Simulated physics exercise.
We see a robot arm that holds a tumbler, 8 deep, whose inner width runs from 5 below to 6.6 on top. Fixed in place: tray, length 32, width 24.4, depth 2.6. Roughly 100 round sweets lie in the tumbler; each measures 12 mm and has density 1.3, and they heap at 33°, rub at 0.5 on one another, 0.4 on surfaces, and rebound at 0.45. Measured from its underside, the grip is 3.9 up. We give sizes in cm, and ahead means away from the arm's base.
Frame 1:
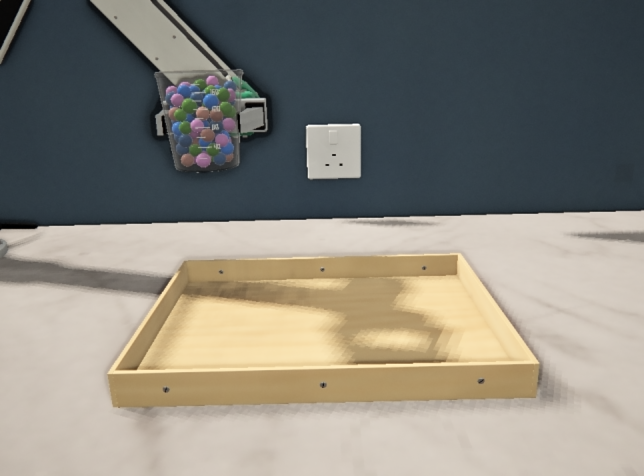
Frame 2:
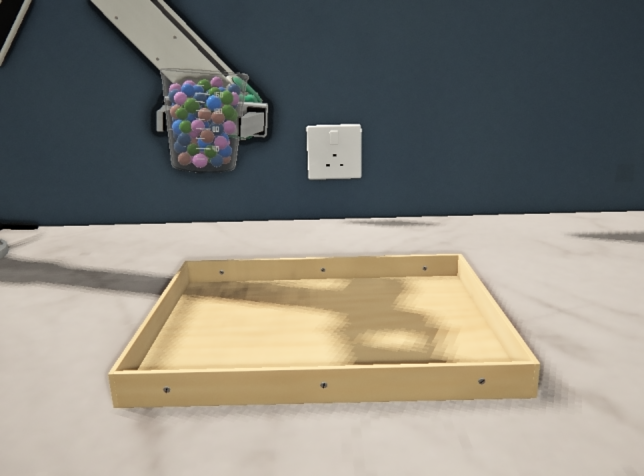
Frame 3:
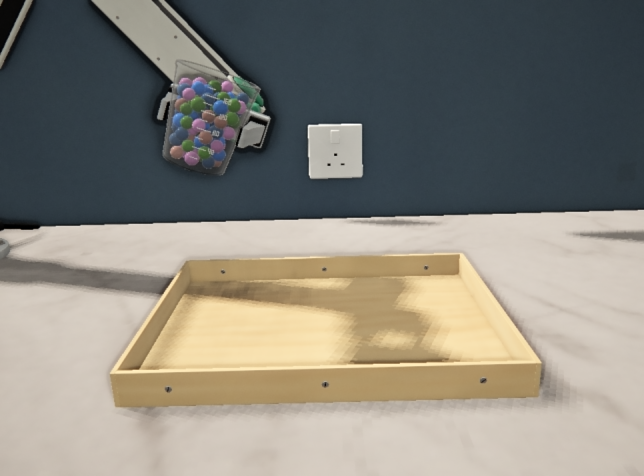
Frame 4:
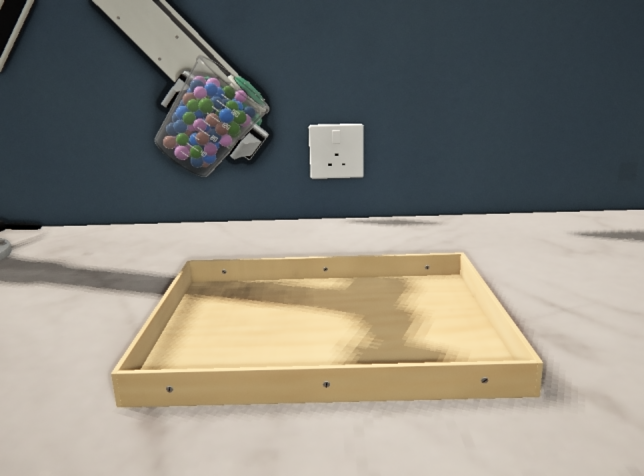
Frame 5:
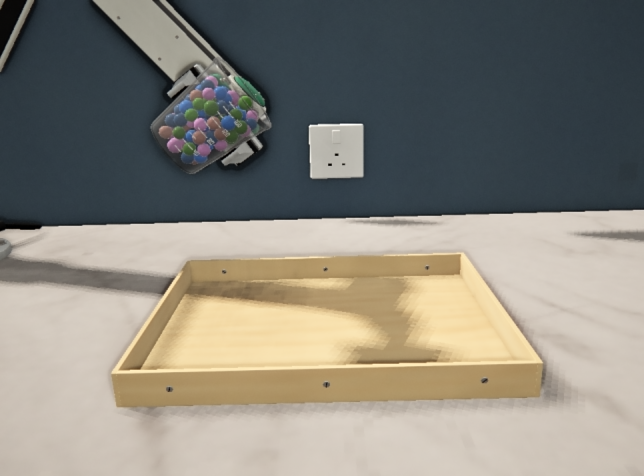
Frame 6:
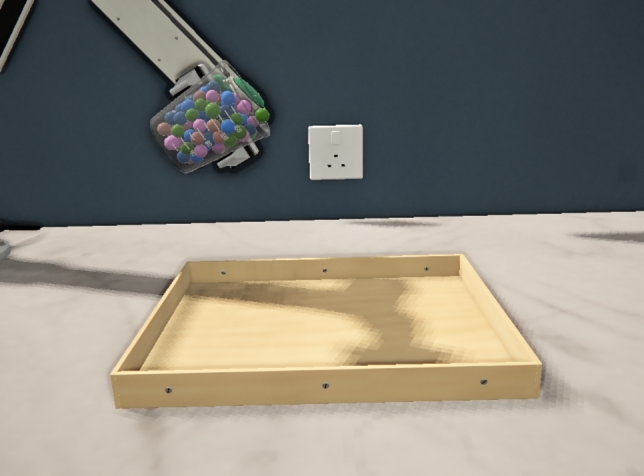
Above a shallow wooden tray on a marble surface, against a dark blue wall, a robot arm held a clear tumbler of colourful round sweets upright, then tilted it steeply, and the sweets shifted inside.
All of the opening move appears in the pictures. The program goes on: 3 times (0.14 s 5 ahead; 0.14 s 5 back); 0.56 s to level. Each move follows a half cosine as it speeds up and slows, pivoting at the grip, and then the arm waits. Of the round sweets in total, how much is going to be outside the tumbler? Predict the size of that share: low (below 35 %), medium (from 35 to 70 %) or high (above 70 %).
Predicted share: Medium.
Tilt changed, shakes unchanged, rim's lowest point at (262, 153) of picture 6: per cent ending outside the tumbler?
Around 95 per cent of it.
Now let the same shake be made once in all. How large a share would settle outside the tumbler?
Expected share: About 25 %.
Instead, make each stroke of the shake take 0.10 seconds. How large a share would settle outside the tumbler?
Then about 65 per cent.
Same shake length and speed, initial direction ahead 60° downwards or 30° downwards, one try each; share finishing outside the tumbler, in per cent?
First try some 5 %, second try some 15 %.
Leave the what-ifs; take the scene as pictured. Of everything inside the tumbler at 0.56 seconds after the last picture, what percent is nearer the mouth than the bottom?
I'd say close to 50 per cent.
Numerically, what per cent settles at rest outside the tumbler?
Roughly 45 percent.
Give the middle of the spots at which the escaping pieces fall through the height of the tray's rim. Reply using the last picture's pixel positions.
I'd put it somewhere near (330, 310).
Then, 0.56 s later, tilted 61° forward, highest piece 21 above the table; 61 in the tumbler, 21 in the tray, 13 in flight or on a rim.
Then, 1.12 s later, tilted 31° forward, highest piece 22 above the table; 51 in the tumbler, 44 in the tray.
Then, 1.60 s later, level, highest piece 22 above the table; 51 in the tumbler, 44 in the tray.
Then, 2.65 s later, level, highest piece 22 above the table; 51 in the tumbler, 44 in the tray.
At rest, 51 in the tumbler, 44 in the tray. That is 46 % outside the tumbler.
